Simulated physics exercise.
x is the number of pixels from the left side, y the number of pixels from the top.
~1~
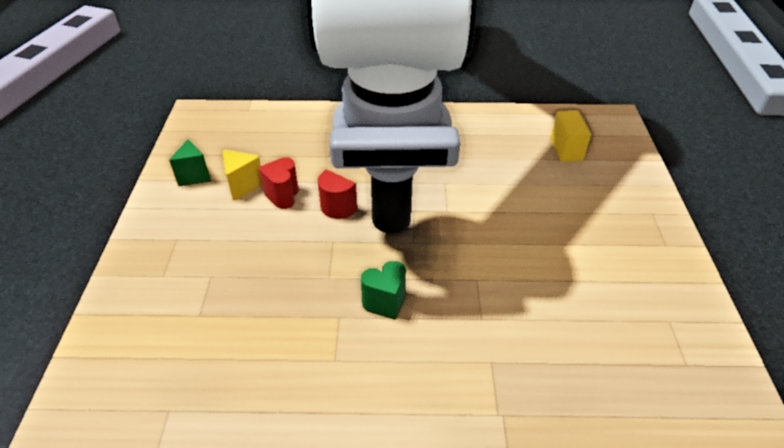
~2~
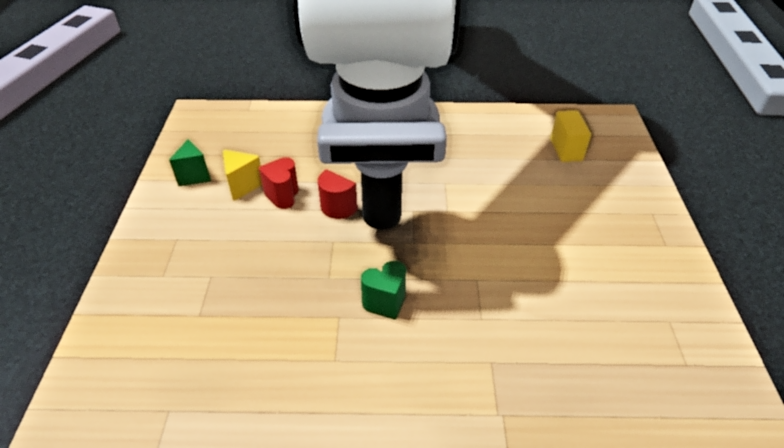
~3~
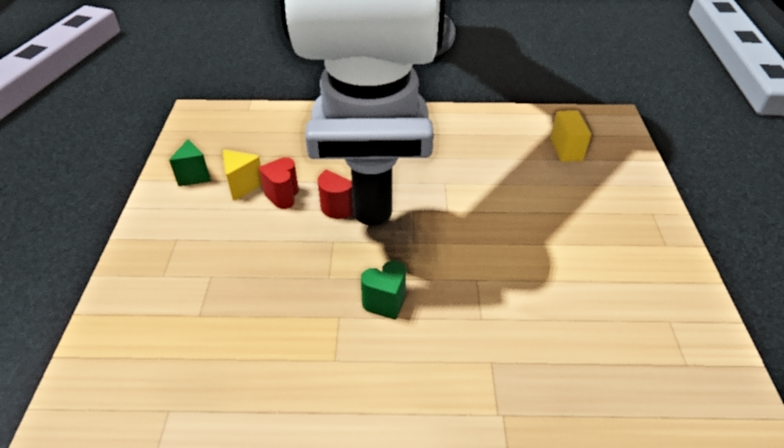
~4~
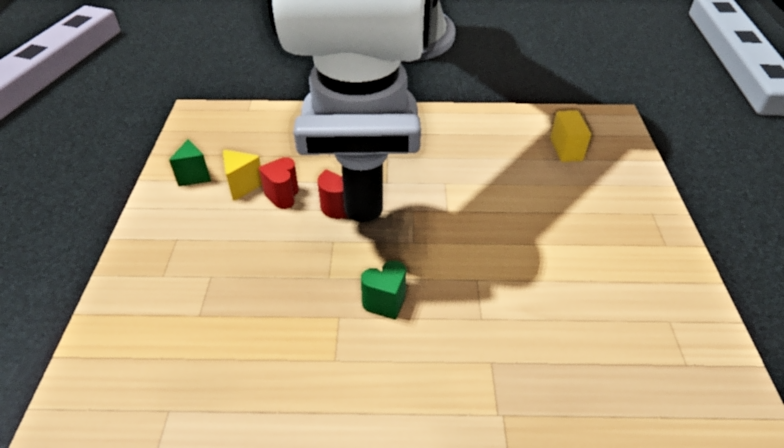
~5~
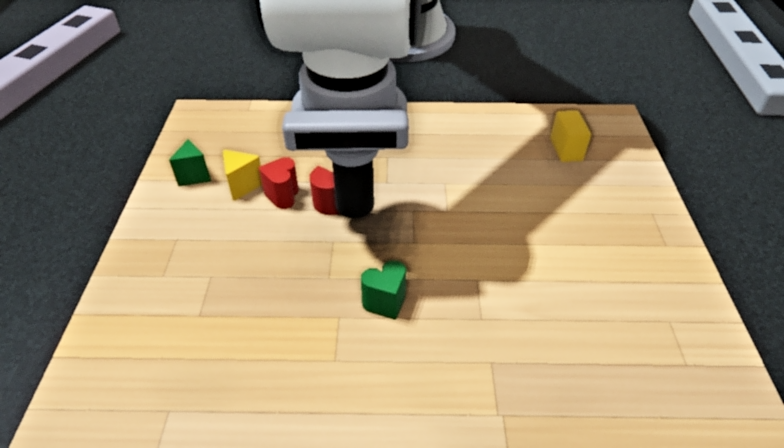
A white and grey robot arm with a black rod reaches over a light wooden board on a dark surface, seen from above by a still camera. A green triangle, yellow triangle, red heart and red D-shaped block sit at upper left, a green heart near the middle and a yellow hexagon at upper right. The rod slides slowly left and nudges the red D-shaped block slightly left.
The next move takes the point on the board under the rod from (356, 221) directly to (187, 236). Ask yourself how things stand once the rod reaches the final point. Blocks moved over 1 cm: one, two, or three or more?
Once the path ends, one block will have shifted.
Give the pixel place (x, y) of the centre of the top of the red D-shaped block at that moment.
The middle of its upper face should be somewhere near (305, 172).
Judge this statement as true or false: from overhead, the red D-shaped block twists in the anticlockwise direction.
The statement is incorrect.
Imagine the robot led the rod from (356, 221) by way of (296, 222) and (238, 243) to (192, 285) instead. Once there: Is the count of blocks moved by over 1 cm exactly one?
That would be a yes.
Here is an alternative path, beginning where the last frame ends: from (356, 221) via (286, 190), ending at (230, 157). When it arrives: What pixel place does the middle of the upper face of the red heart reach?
It should be at about (186, 130).
The first path, step by step. One third of the way, rod (297, 210); red D-shaped block (305, 172), turned 40° clockwise.
Two thirds of the way, rod (238, 215); red D-shaped block (305, 172), turned 40° clockwise.
At the end, rod (181, 221); red heart unmoved; red D-shaped block (305, 172), turned 40° clockwise.
